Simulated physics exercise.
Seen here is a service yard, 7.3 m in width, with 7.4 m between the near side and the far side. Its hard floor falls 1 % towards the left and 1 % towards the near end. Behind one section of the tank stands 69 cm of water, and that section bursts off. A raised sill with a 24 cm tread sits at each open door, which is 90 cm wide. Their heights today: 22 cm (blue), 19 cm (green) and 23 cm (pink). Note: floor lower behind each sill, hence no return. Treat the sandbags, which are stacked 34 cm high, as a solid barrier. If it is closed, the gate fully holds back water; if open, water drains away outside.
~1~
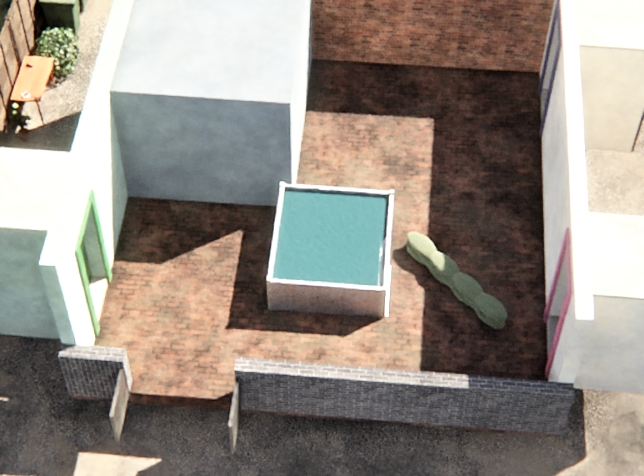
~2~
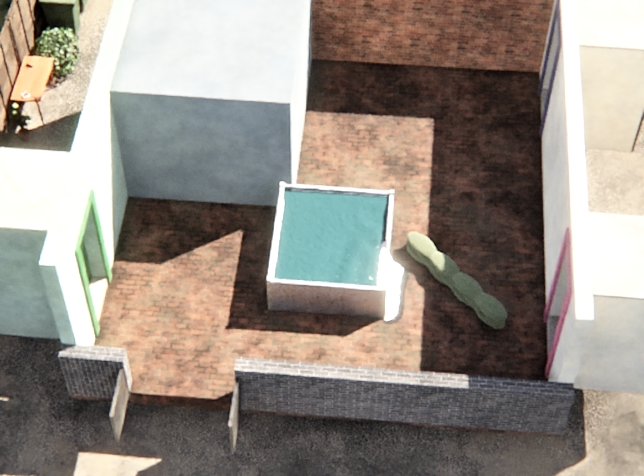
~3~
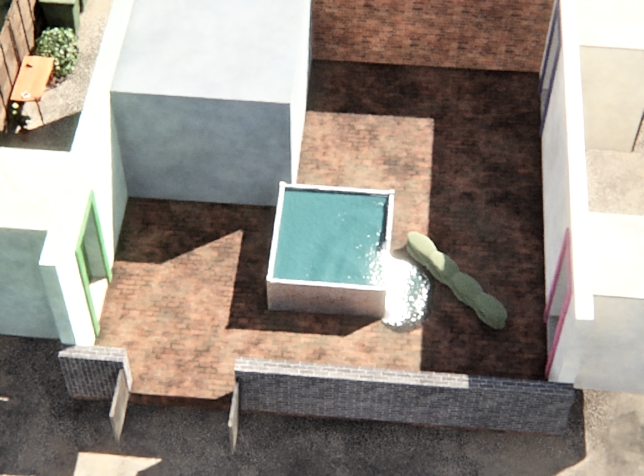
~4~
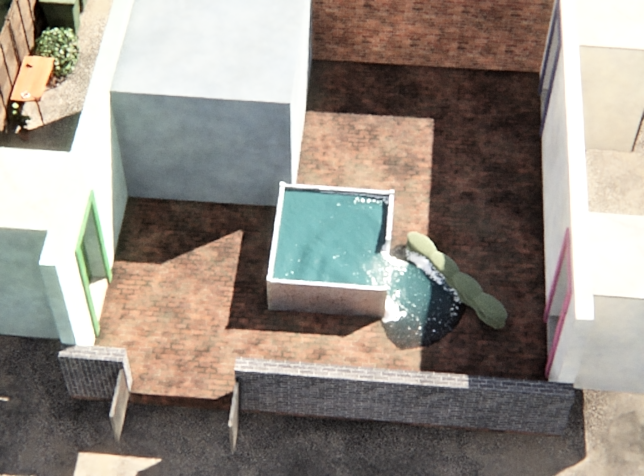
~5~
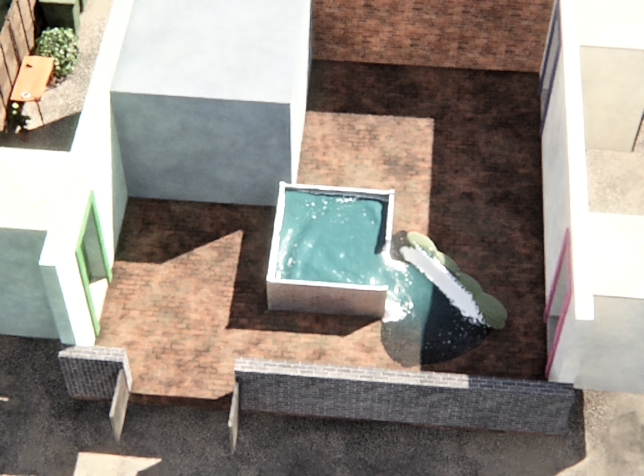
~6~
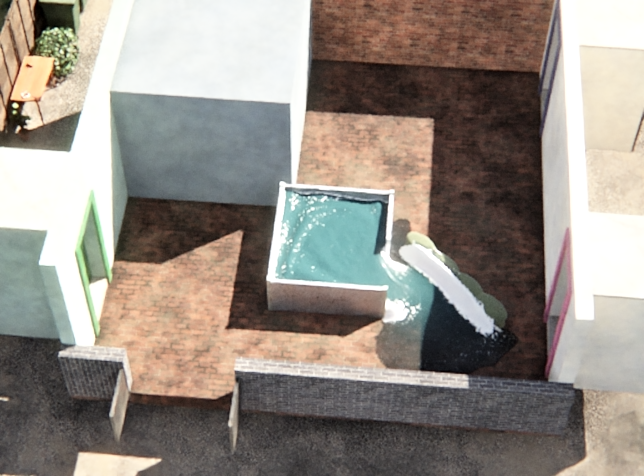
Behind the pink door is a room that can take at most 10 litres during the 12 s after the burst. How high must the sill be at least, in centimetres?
About 26 cm.
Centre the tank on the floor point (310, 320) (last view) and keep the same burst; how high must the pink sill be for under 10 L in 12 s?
Then it needs to be around 32 cm high.
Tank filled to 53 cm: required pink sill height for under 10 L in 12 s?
About 17 cm.
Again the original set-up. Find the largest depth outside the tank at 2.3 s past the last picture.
Max depth: About 36 cm.
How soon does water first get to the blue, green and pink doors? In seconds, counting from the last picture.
Blue 3.4 s; green 4.0 s; pink 0.3 s.
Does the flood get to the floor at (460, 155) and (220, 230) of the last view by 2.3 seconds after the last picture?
I'd call the first touched by the flood and the second spared by the flood.
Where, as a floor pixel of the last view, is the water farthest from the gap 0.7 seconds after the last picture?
Lab note: Front tip approx. at (544, 409).
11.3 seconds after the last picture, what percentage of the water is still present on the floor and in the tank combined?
About 94 in every hundred.
Then, 0.7 s after the last picture water covers 15 % of the floor, deepest (55 cm) near (544, 409); 11 cm at the pink door, 0 litres in over its 23 cm sill.
Then, 2.3 s after the last picture water covers 30 % of the floor, deepest (36 cm) near (520, 408); 25 cm at the pink door, 13 litres in over its 23 cm sill.
Then, 11.3 s after the last picture water covers 95 % of the floor, deepest (13 cm) near (302, 204); 6 cm at the pink door, 19 litres in over its 23 cm sill.
At the pink door as built, the water peaked near 28 cm, 1.7 s after the last picture.
With a sill of 21.5 cm, 28 litres would have come in within the 12 s; with 29 cm, 4 litres. So under 10 litres takes about 26 cm.
